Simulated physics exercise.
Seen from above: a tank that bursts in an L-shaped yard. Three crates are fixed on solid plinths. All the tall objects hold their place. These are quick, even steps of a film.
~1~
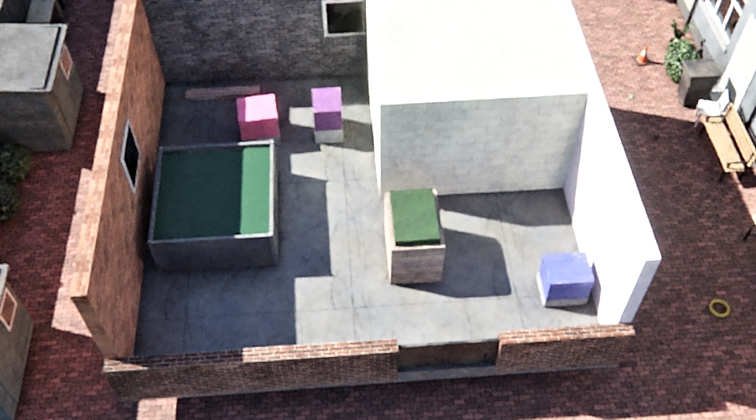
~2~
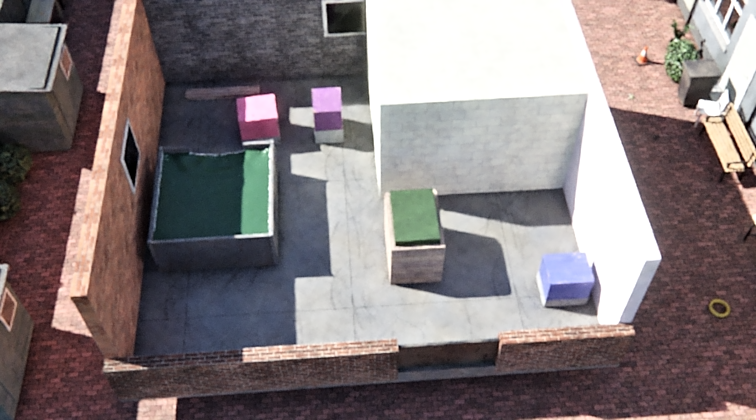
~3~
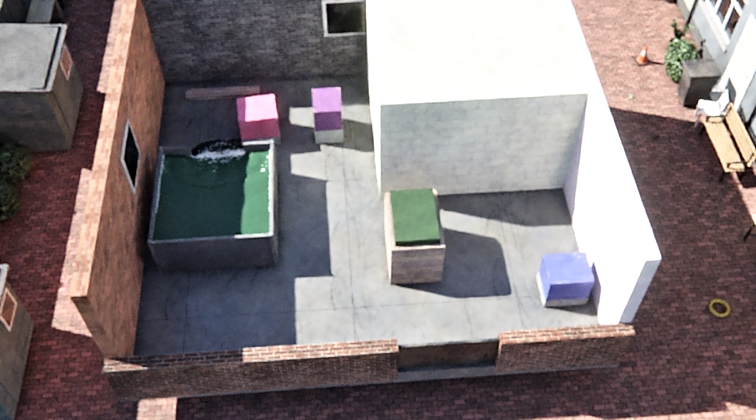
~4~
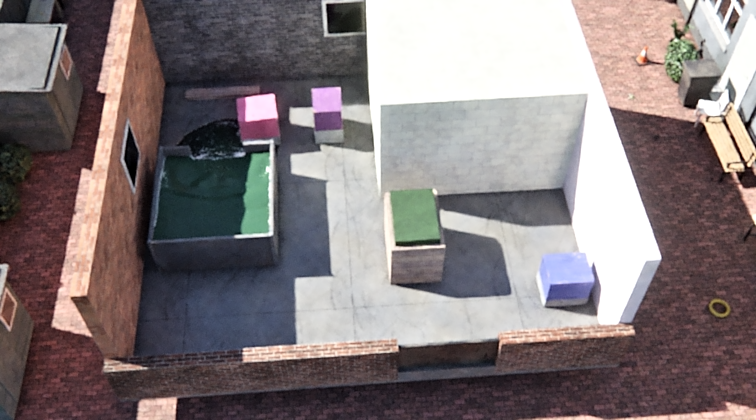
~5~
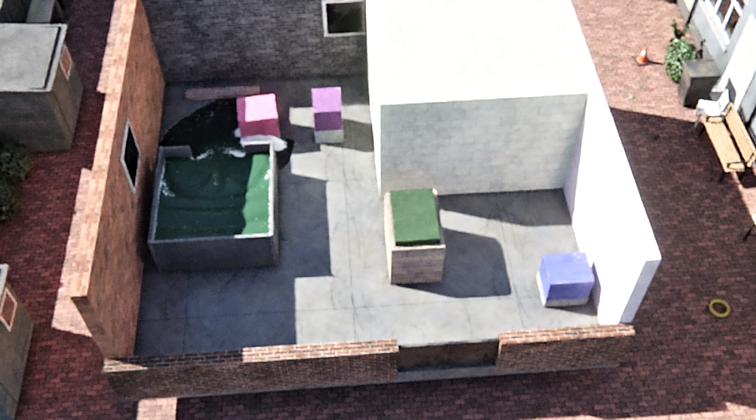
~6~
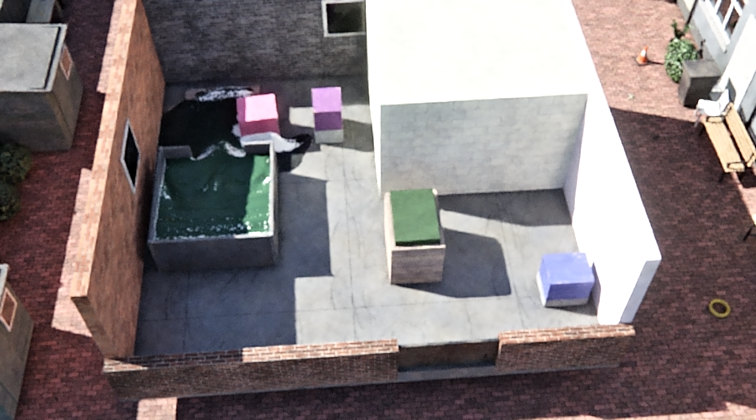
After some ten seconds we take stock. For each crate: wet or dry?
In the end: The purple crate escapes dry; the pink crate is wetted; the blue crate escapes dry.
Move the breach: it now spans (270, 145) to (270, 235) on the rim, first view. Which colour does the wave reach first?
First comes the one in purple.
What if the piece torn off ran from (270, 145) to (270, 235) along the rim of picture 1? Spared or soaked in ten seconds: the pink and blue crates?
Then: Pink crate escapes it, blue crate is topped.
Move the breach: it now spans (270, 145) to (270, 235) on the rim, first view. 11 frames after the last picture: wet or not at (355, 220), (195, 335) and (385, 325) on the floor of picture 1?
In turn: Wet, not flooded, flooded.
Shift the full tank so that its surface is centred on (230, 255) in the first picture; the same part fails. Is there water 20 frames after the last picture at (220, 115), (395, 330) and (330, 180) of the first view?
In turn: Flooded, not flooded, covered.
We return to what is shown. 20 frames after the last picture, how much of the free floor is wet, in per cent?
Close to 45 %.
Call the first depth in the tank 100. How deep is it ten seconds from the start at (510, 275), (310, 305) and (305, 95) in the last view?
In that order: 4, 12 and 14 per cent.
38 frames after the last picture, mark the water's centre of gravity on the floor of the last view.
Near (264, 185).
A moment on, water covers 20 % of the floor; the purple crate water round its plinth, the pink crate water round its plinth, the blue crate not reached.
Next, water covers 30 % of the floor; the purple crate water round its plinth, the pink crate water round its plinth, the blue crate not reached.
Then, water covers 45 % of the floor; the purple crate water round its plinth, the pink crate water round its plinth, the blue crate not reached.
Later, water covers 70 % of the floor; the purple crate water round its plinth, the pink crate water round its plinth, the blue crate not reached.
In the end, water covers 95 % of the floor; the purple crate stayed above the water, the pink crate was topped, the blue crate stayed above the water.
